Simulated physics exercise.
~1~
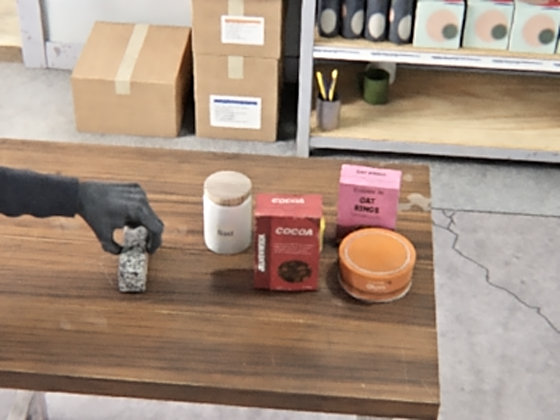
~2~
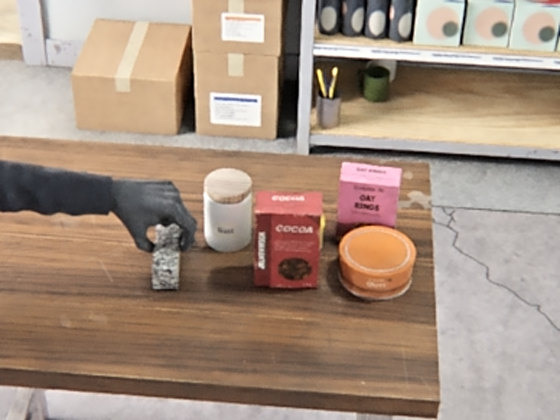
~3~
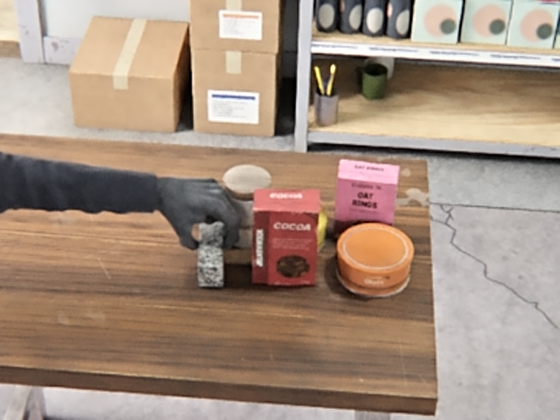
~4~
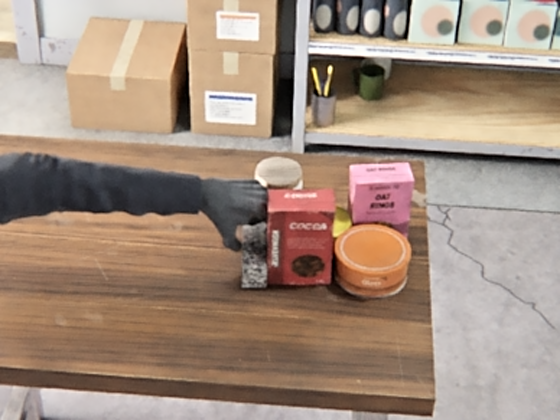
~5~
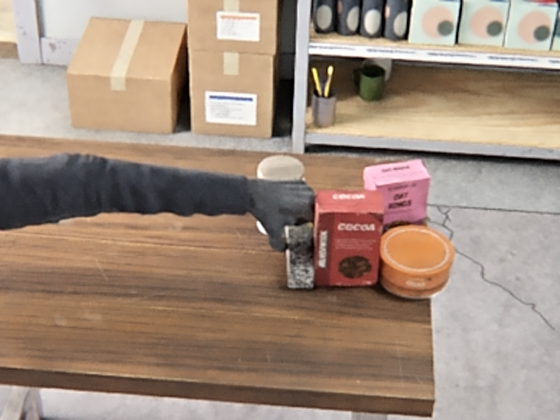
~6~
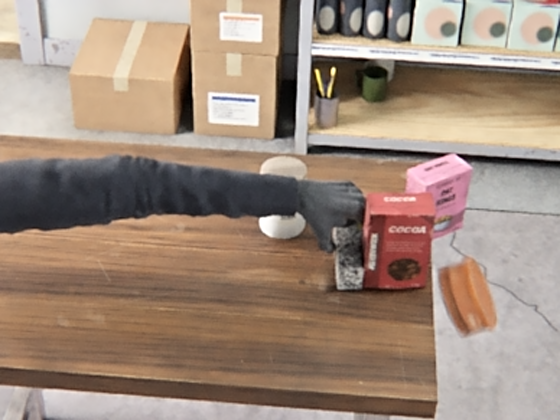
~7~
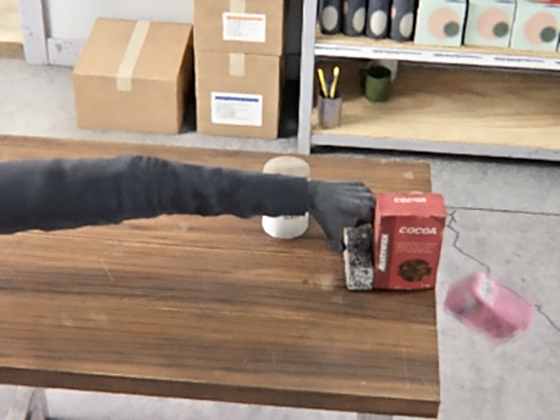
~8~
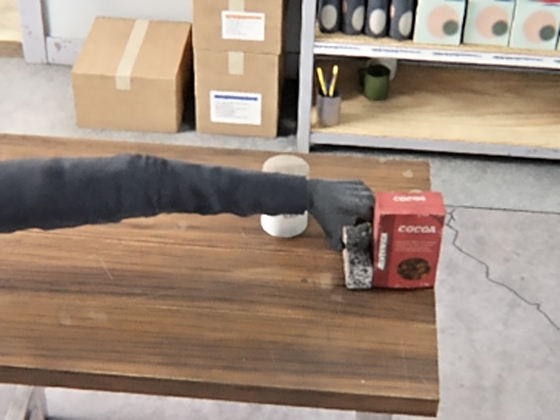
A gloved arm sliding a speckled block rightward across a wooden table, pushing an orange tub and pink packet off the edge, the red cocoa box staying upright.
